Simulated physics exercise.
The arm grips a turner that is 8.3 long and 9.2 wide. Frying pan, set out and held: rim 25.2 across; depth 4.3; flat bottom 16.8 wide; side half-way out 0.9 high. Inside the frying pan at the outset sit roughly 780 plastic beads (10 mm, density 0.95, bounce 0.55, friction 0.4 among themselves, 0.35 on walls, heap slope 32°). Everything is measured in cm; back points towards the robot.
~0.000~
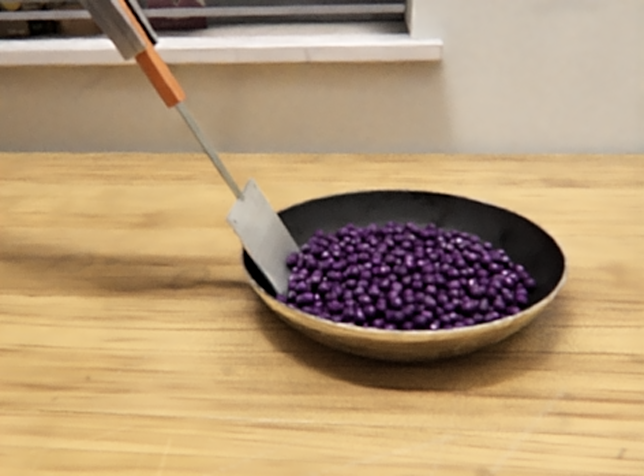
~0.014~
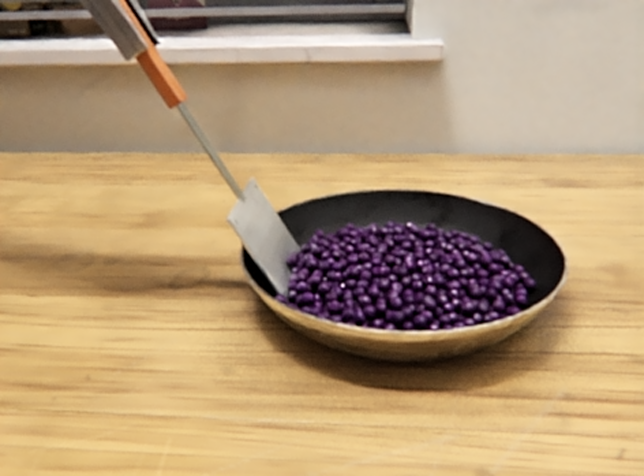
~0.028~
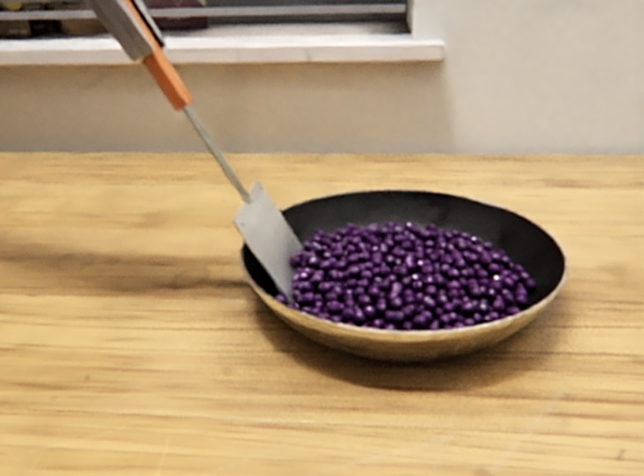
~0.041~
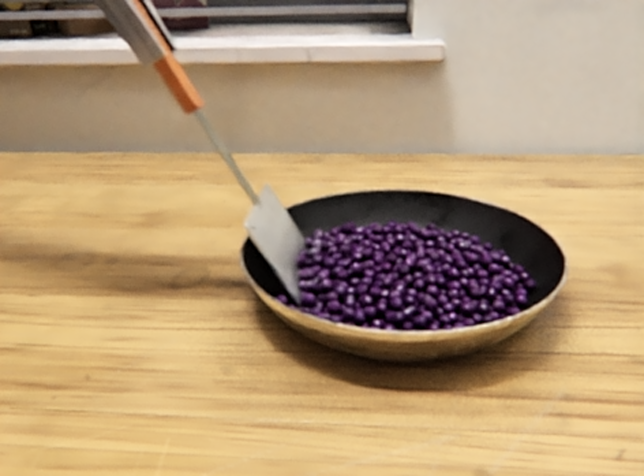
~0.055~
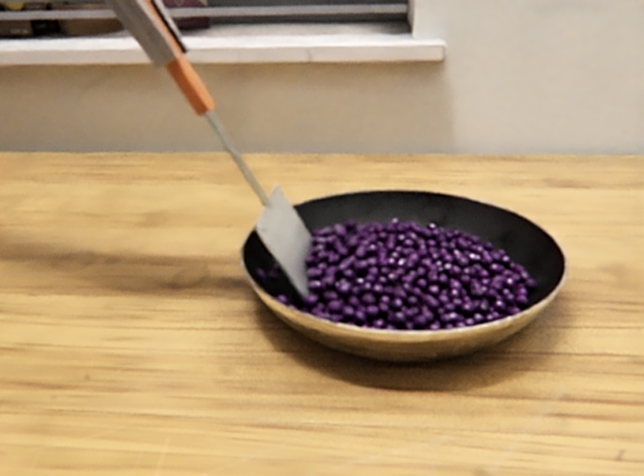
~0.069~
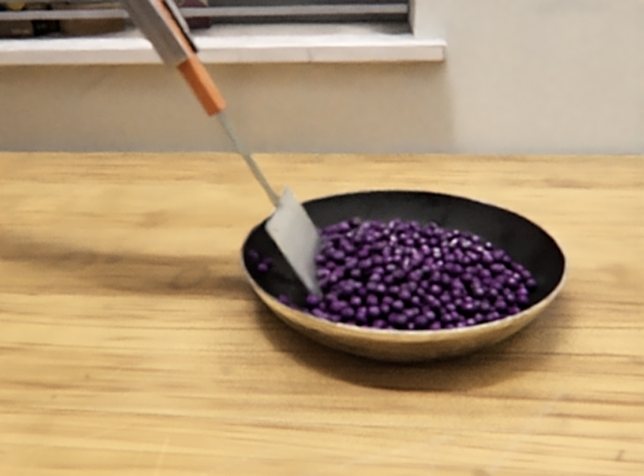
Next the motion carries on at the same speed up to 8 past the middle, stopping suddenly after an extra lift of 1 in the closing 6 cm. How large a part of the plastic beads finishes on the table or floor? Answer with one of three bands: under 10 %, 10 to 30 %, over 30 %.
10 to 30 %.
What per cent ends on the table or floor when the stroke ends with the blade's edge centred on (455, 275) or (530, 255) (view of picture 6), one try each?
I'd say some 0 per cent, then some 40 per cent.
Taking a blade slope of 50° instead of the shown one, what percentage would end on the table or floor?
Then roughly 10 percent.
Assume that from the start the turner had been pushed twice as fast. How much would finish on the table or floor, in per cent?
30 %.
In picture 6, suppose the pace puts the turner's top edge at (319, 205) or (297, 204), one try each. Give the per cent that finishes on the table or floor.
That comes to about 30 and about 25 percent, in that order.
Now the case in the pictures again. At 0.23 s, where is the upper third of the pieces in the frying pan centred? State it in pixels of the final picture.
At about (478, 254).
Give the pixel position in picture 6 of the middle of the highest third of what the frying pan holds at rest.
Somewhere near (509, 259) in the last picture.
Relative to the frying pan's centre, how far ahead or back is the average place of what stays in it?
Some 4.0 cm ahead.
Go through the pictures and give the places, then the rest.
The first frame shows the turner top edge at (240, 196), sloping 61°; upper third of the load around (390, 269), from x 280 to 530, top at y 225; 777 in the frying pan.
The second frame shows the turner top edge at (241, 196), sloping 61°; upper third of the load around (390, 268), from x 280 to 530, top at y 225.
The third frame shows the turner top edge at (246, 199), sloping 61°; upper third of the load around (389, 267), from x 280 to 530, top at y 225.
The fourth frame shows the turner top edge at (256, 202), sloping 61°; upper third of the load around (387, 265), from x 280 to 530, top at y 225.
The fifth frame shows the turner top edge at (267, 204), sloping 61°; upper third of the load around (388, 263), from x 265 to 530, top at y 225.
The sixth frame shows the turner top edge at (278, 204), sloping 61°; upper third of the load around (389, 262), from x 255 to 530, top at y 225; 777 in the frying pan.
After 0.15 s, sloping 61°, highest piece 10 above the table; 776 in the frying pan, 1 on the blade or in flight.
After 0.23 s, sloping 61°, highest piece 9 above the table; 776 in the frying pan, 1 on the blade or in flight.
After 0.47 s, sloping 61°, highest piece 6 above the table; 633 in the frying pan, 135 on the table or floor, 9 on the blade or in flight.
After 1.52 s, sloping 61°, highest piece 6 above the table; 631 in the frying pan, 146 on the table or floor.
In the end, 631 in the frying pan, 146 on the table or floor. That is 19 % on the table or floor.
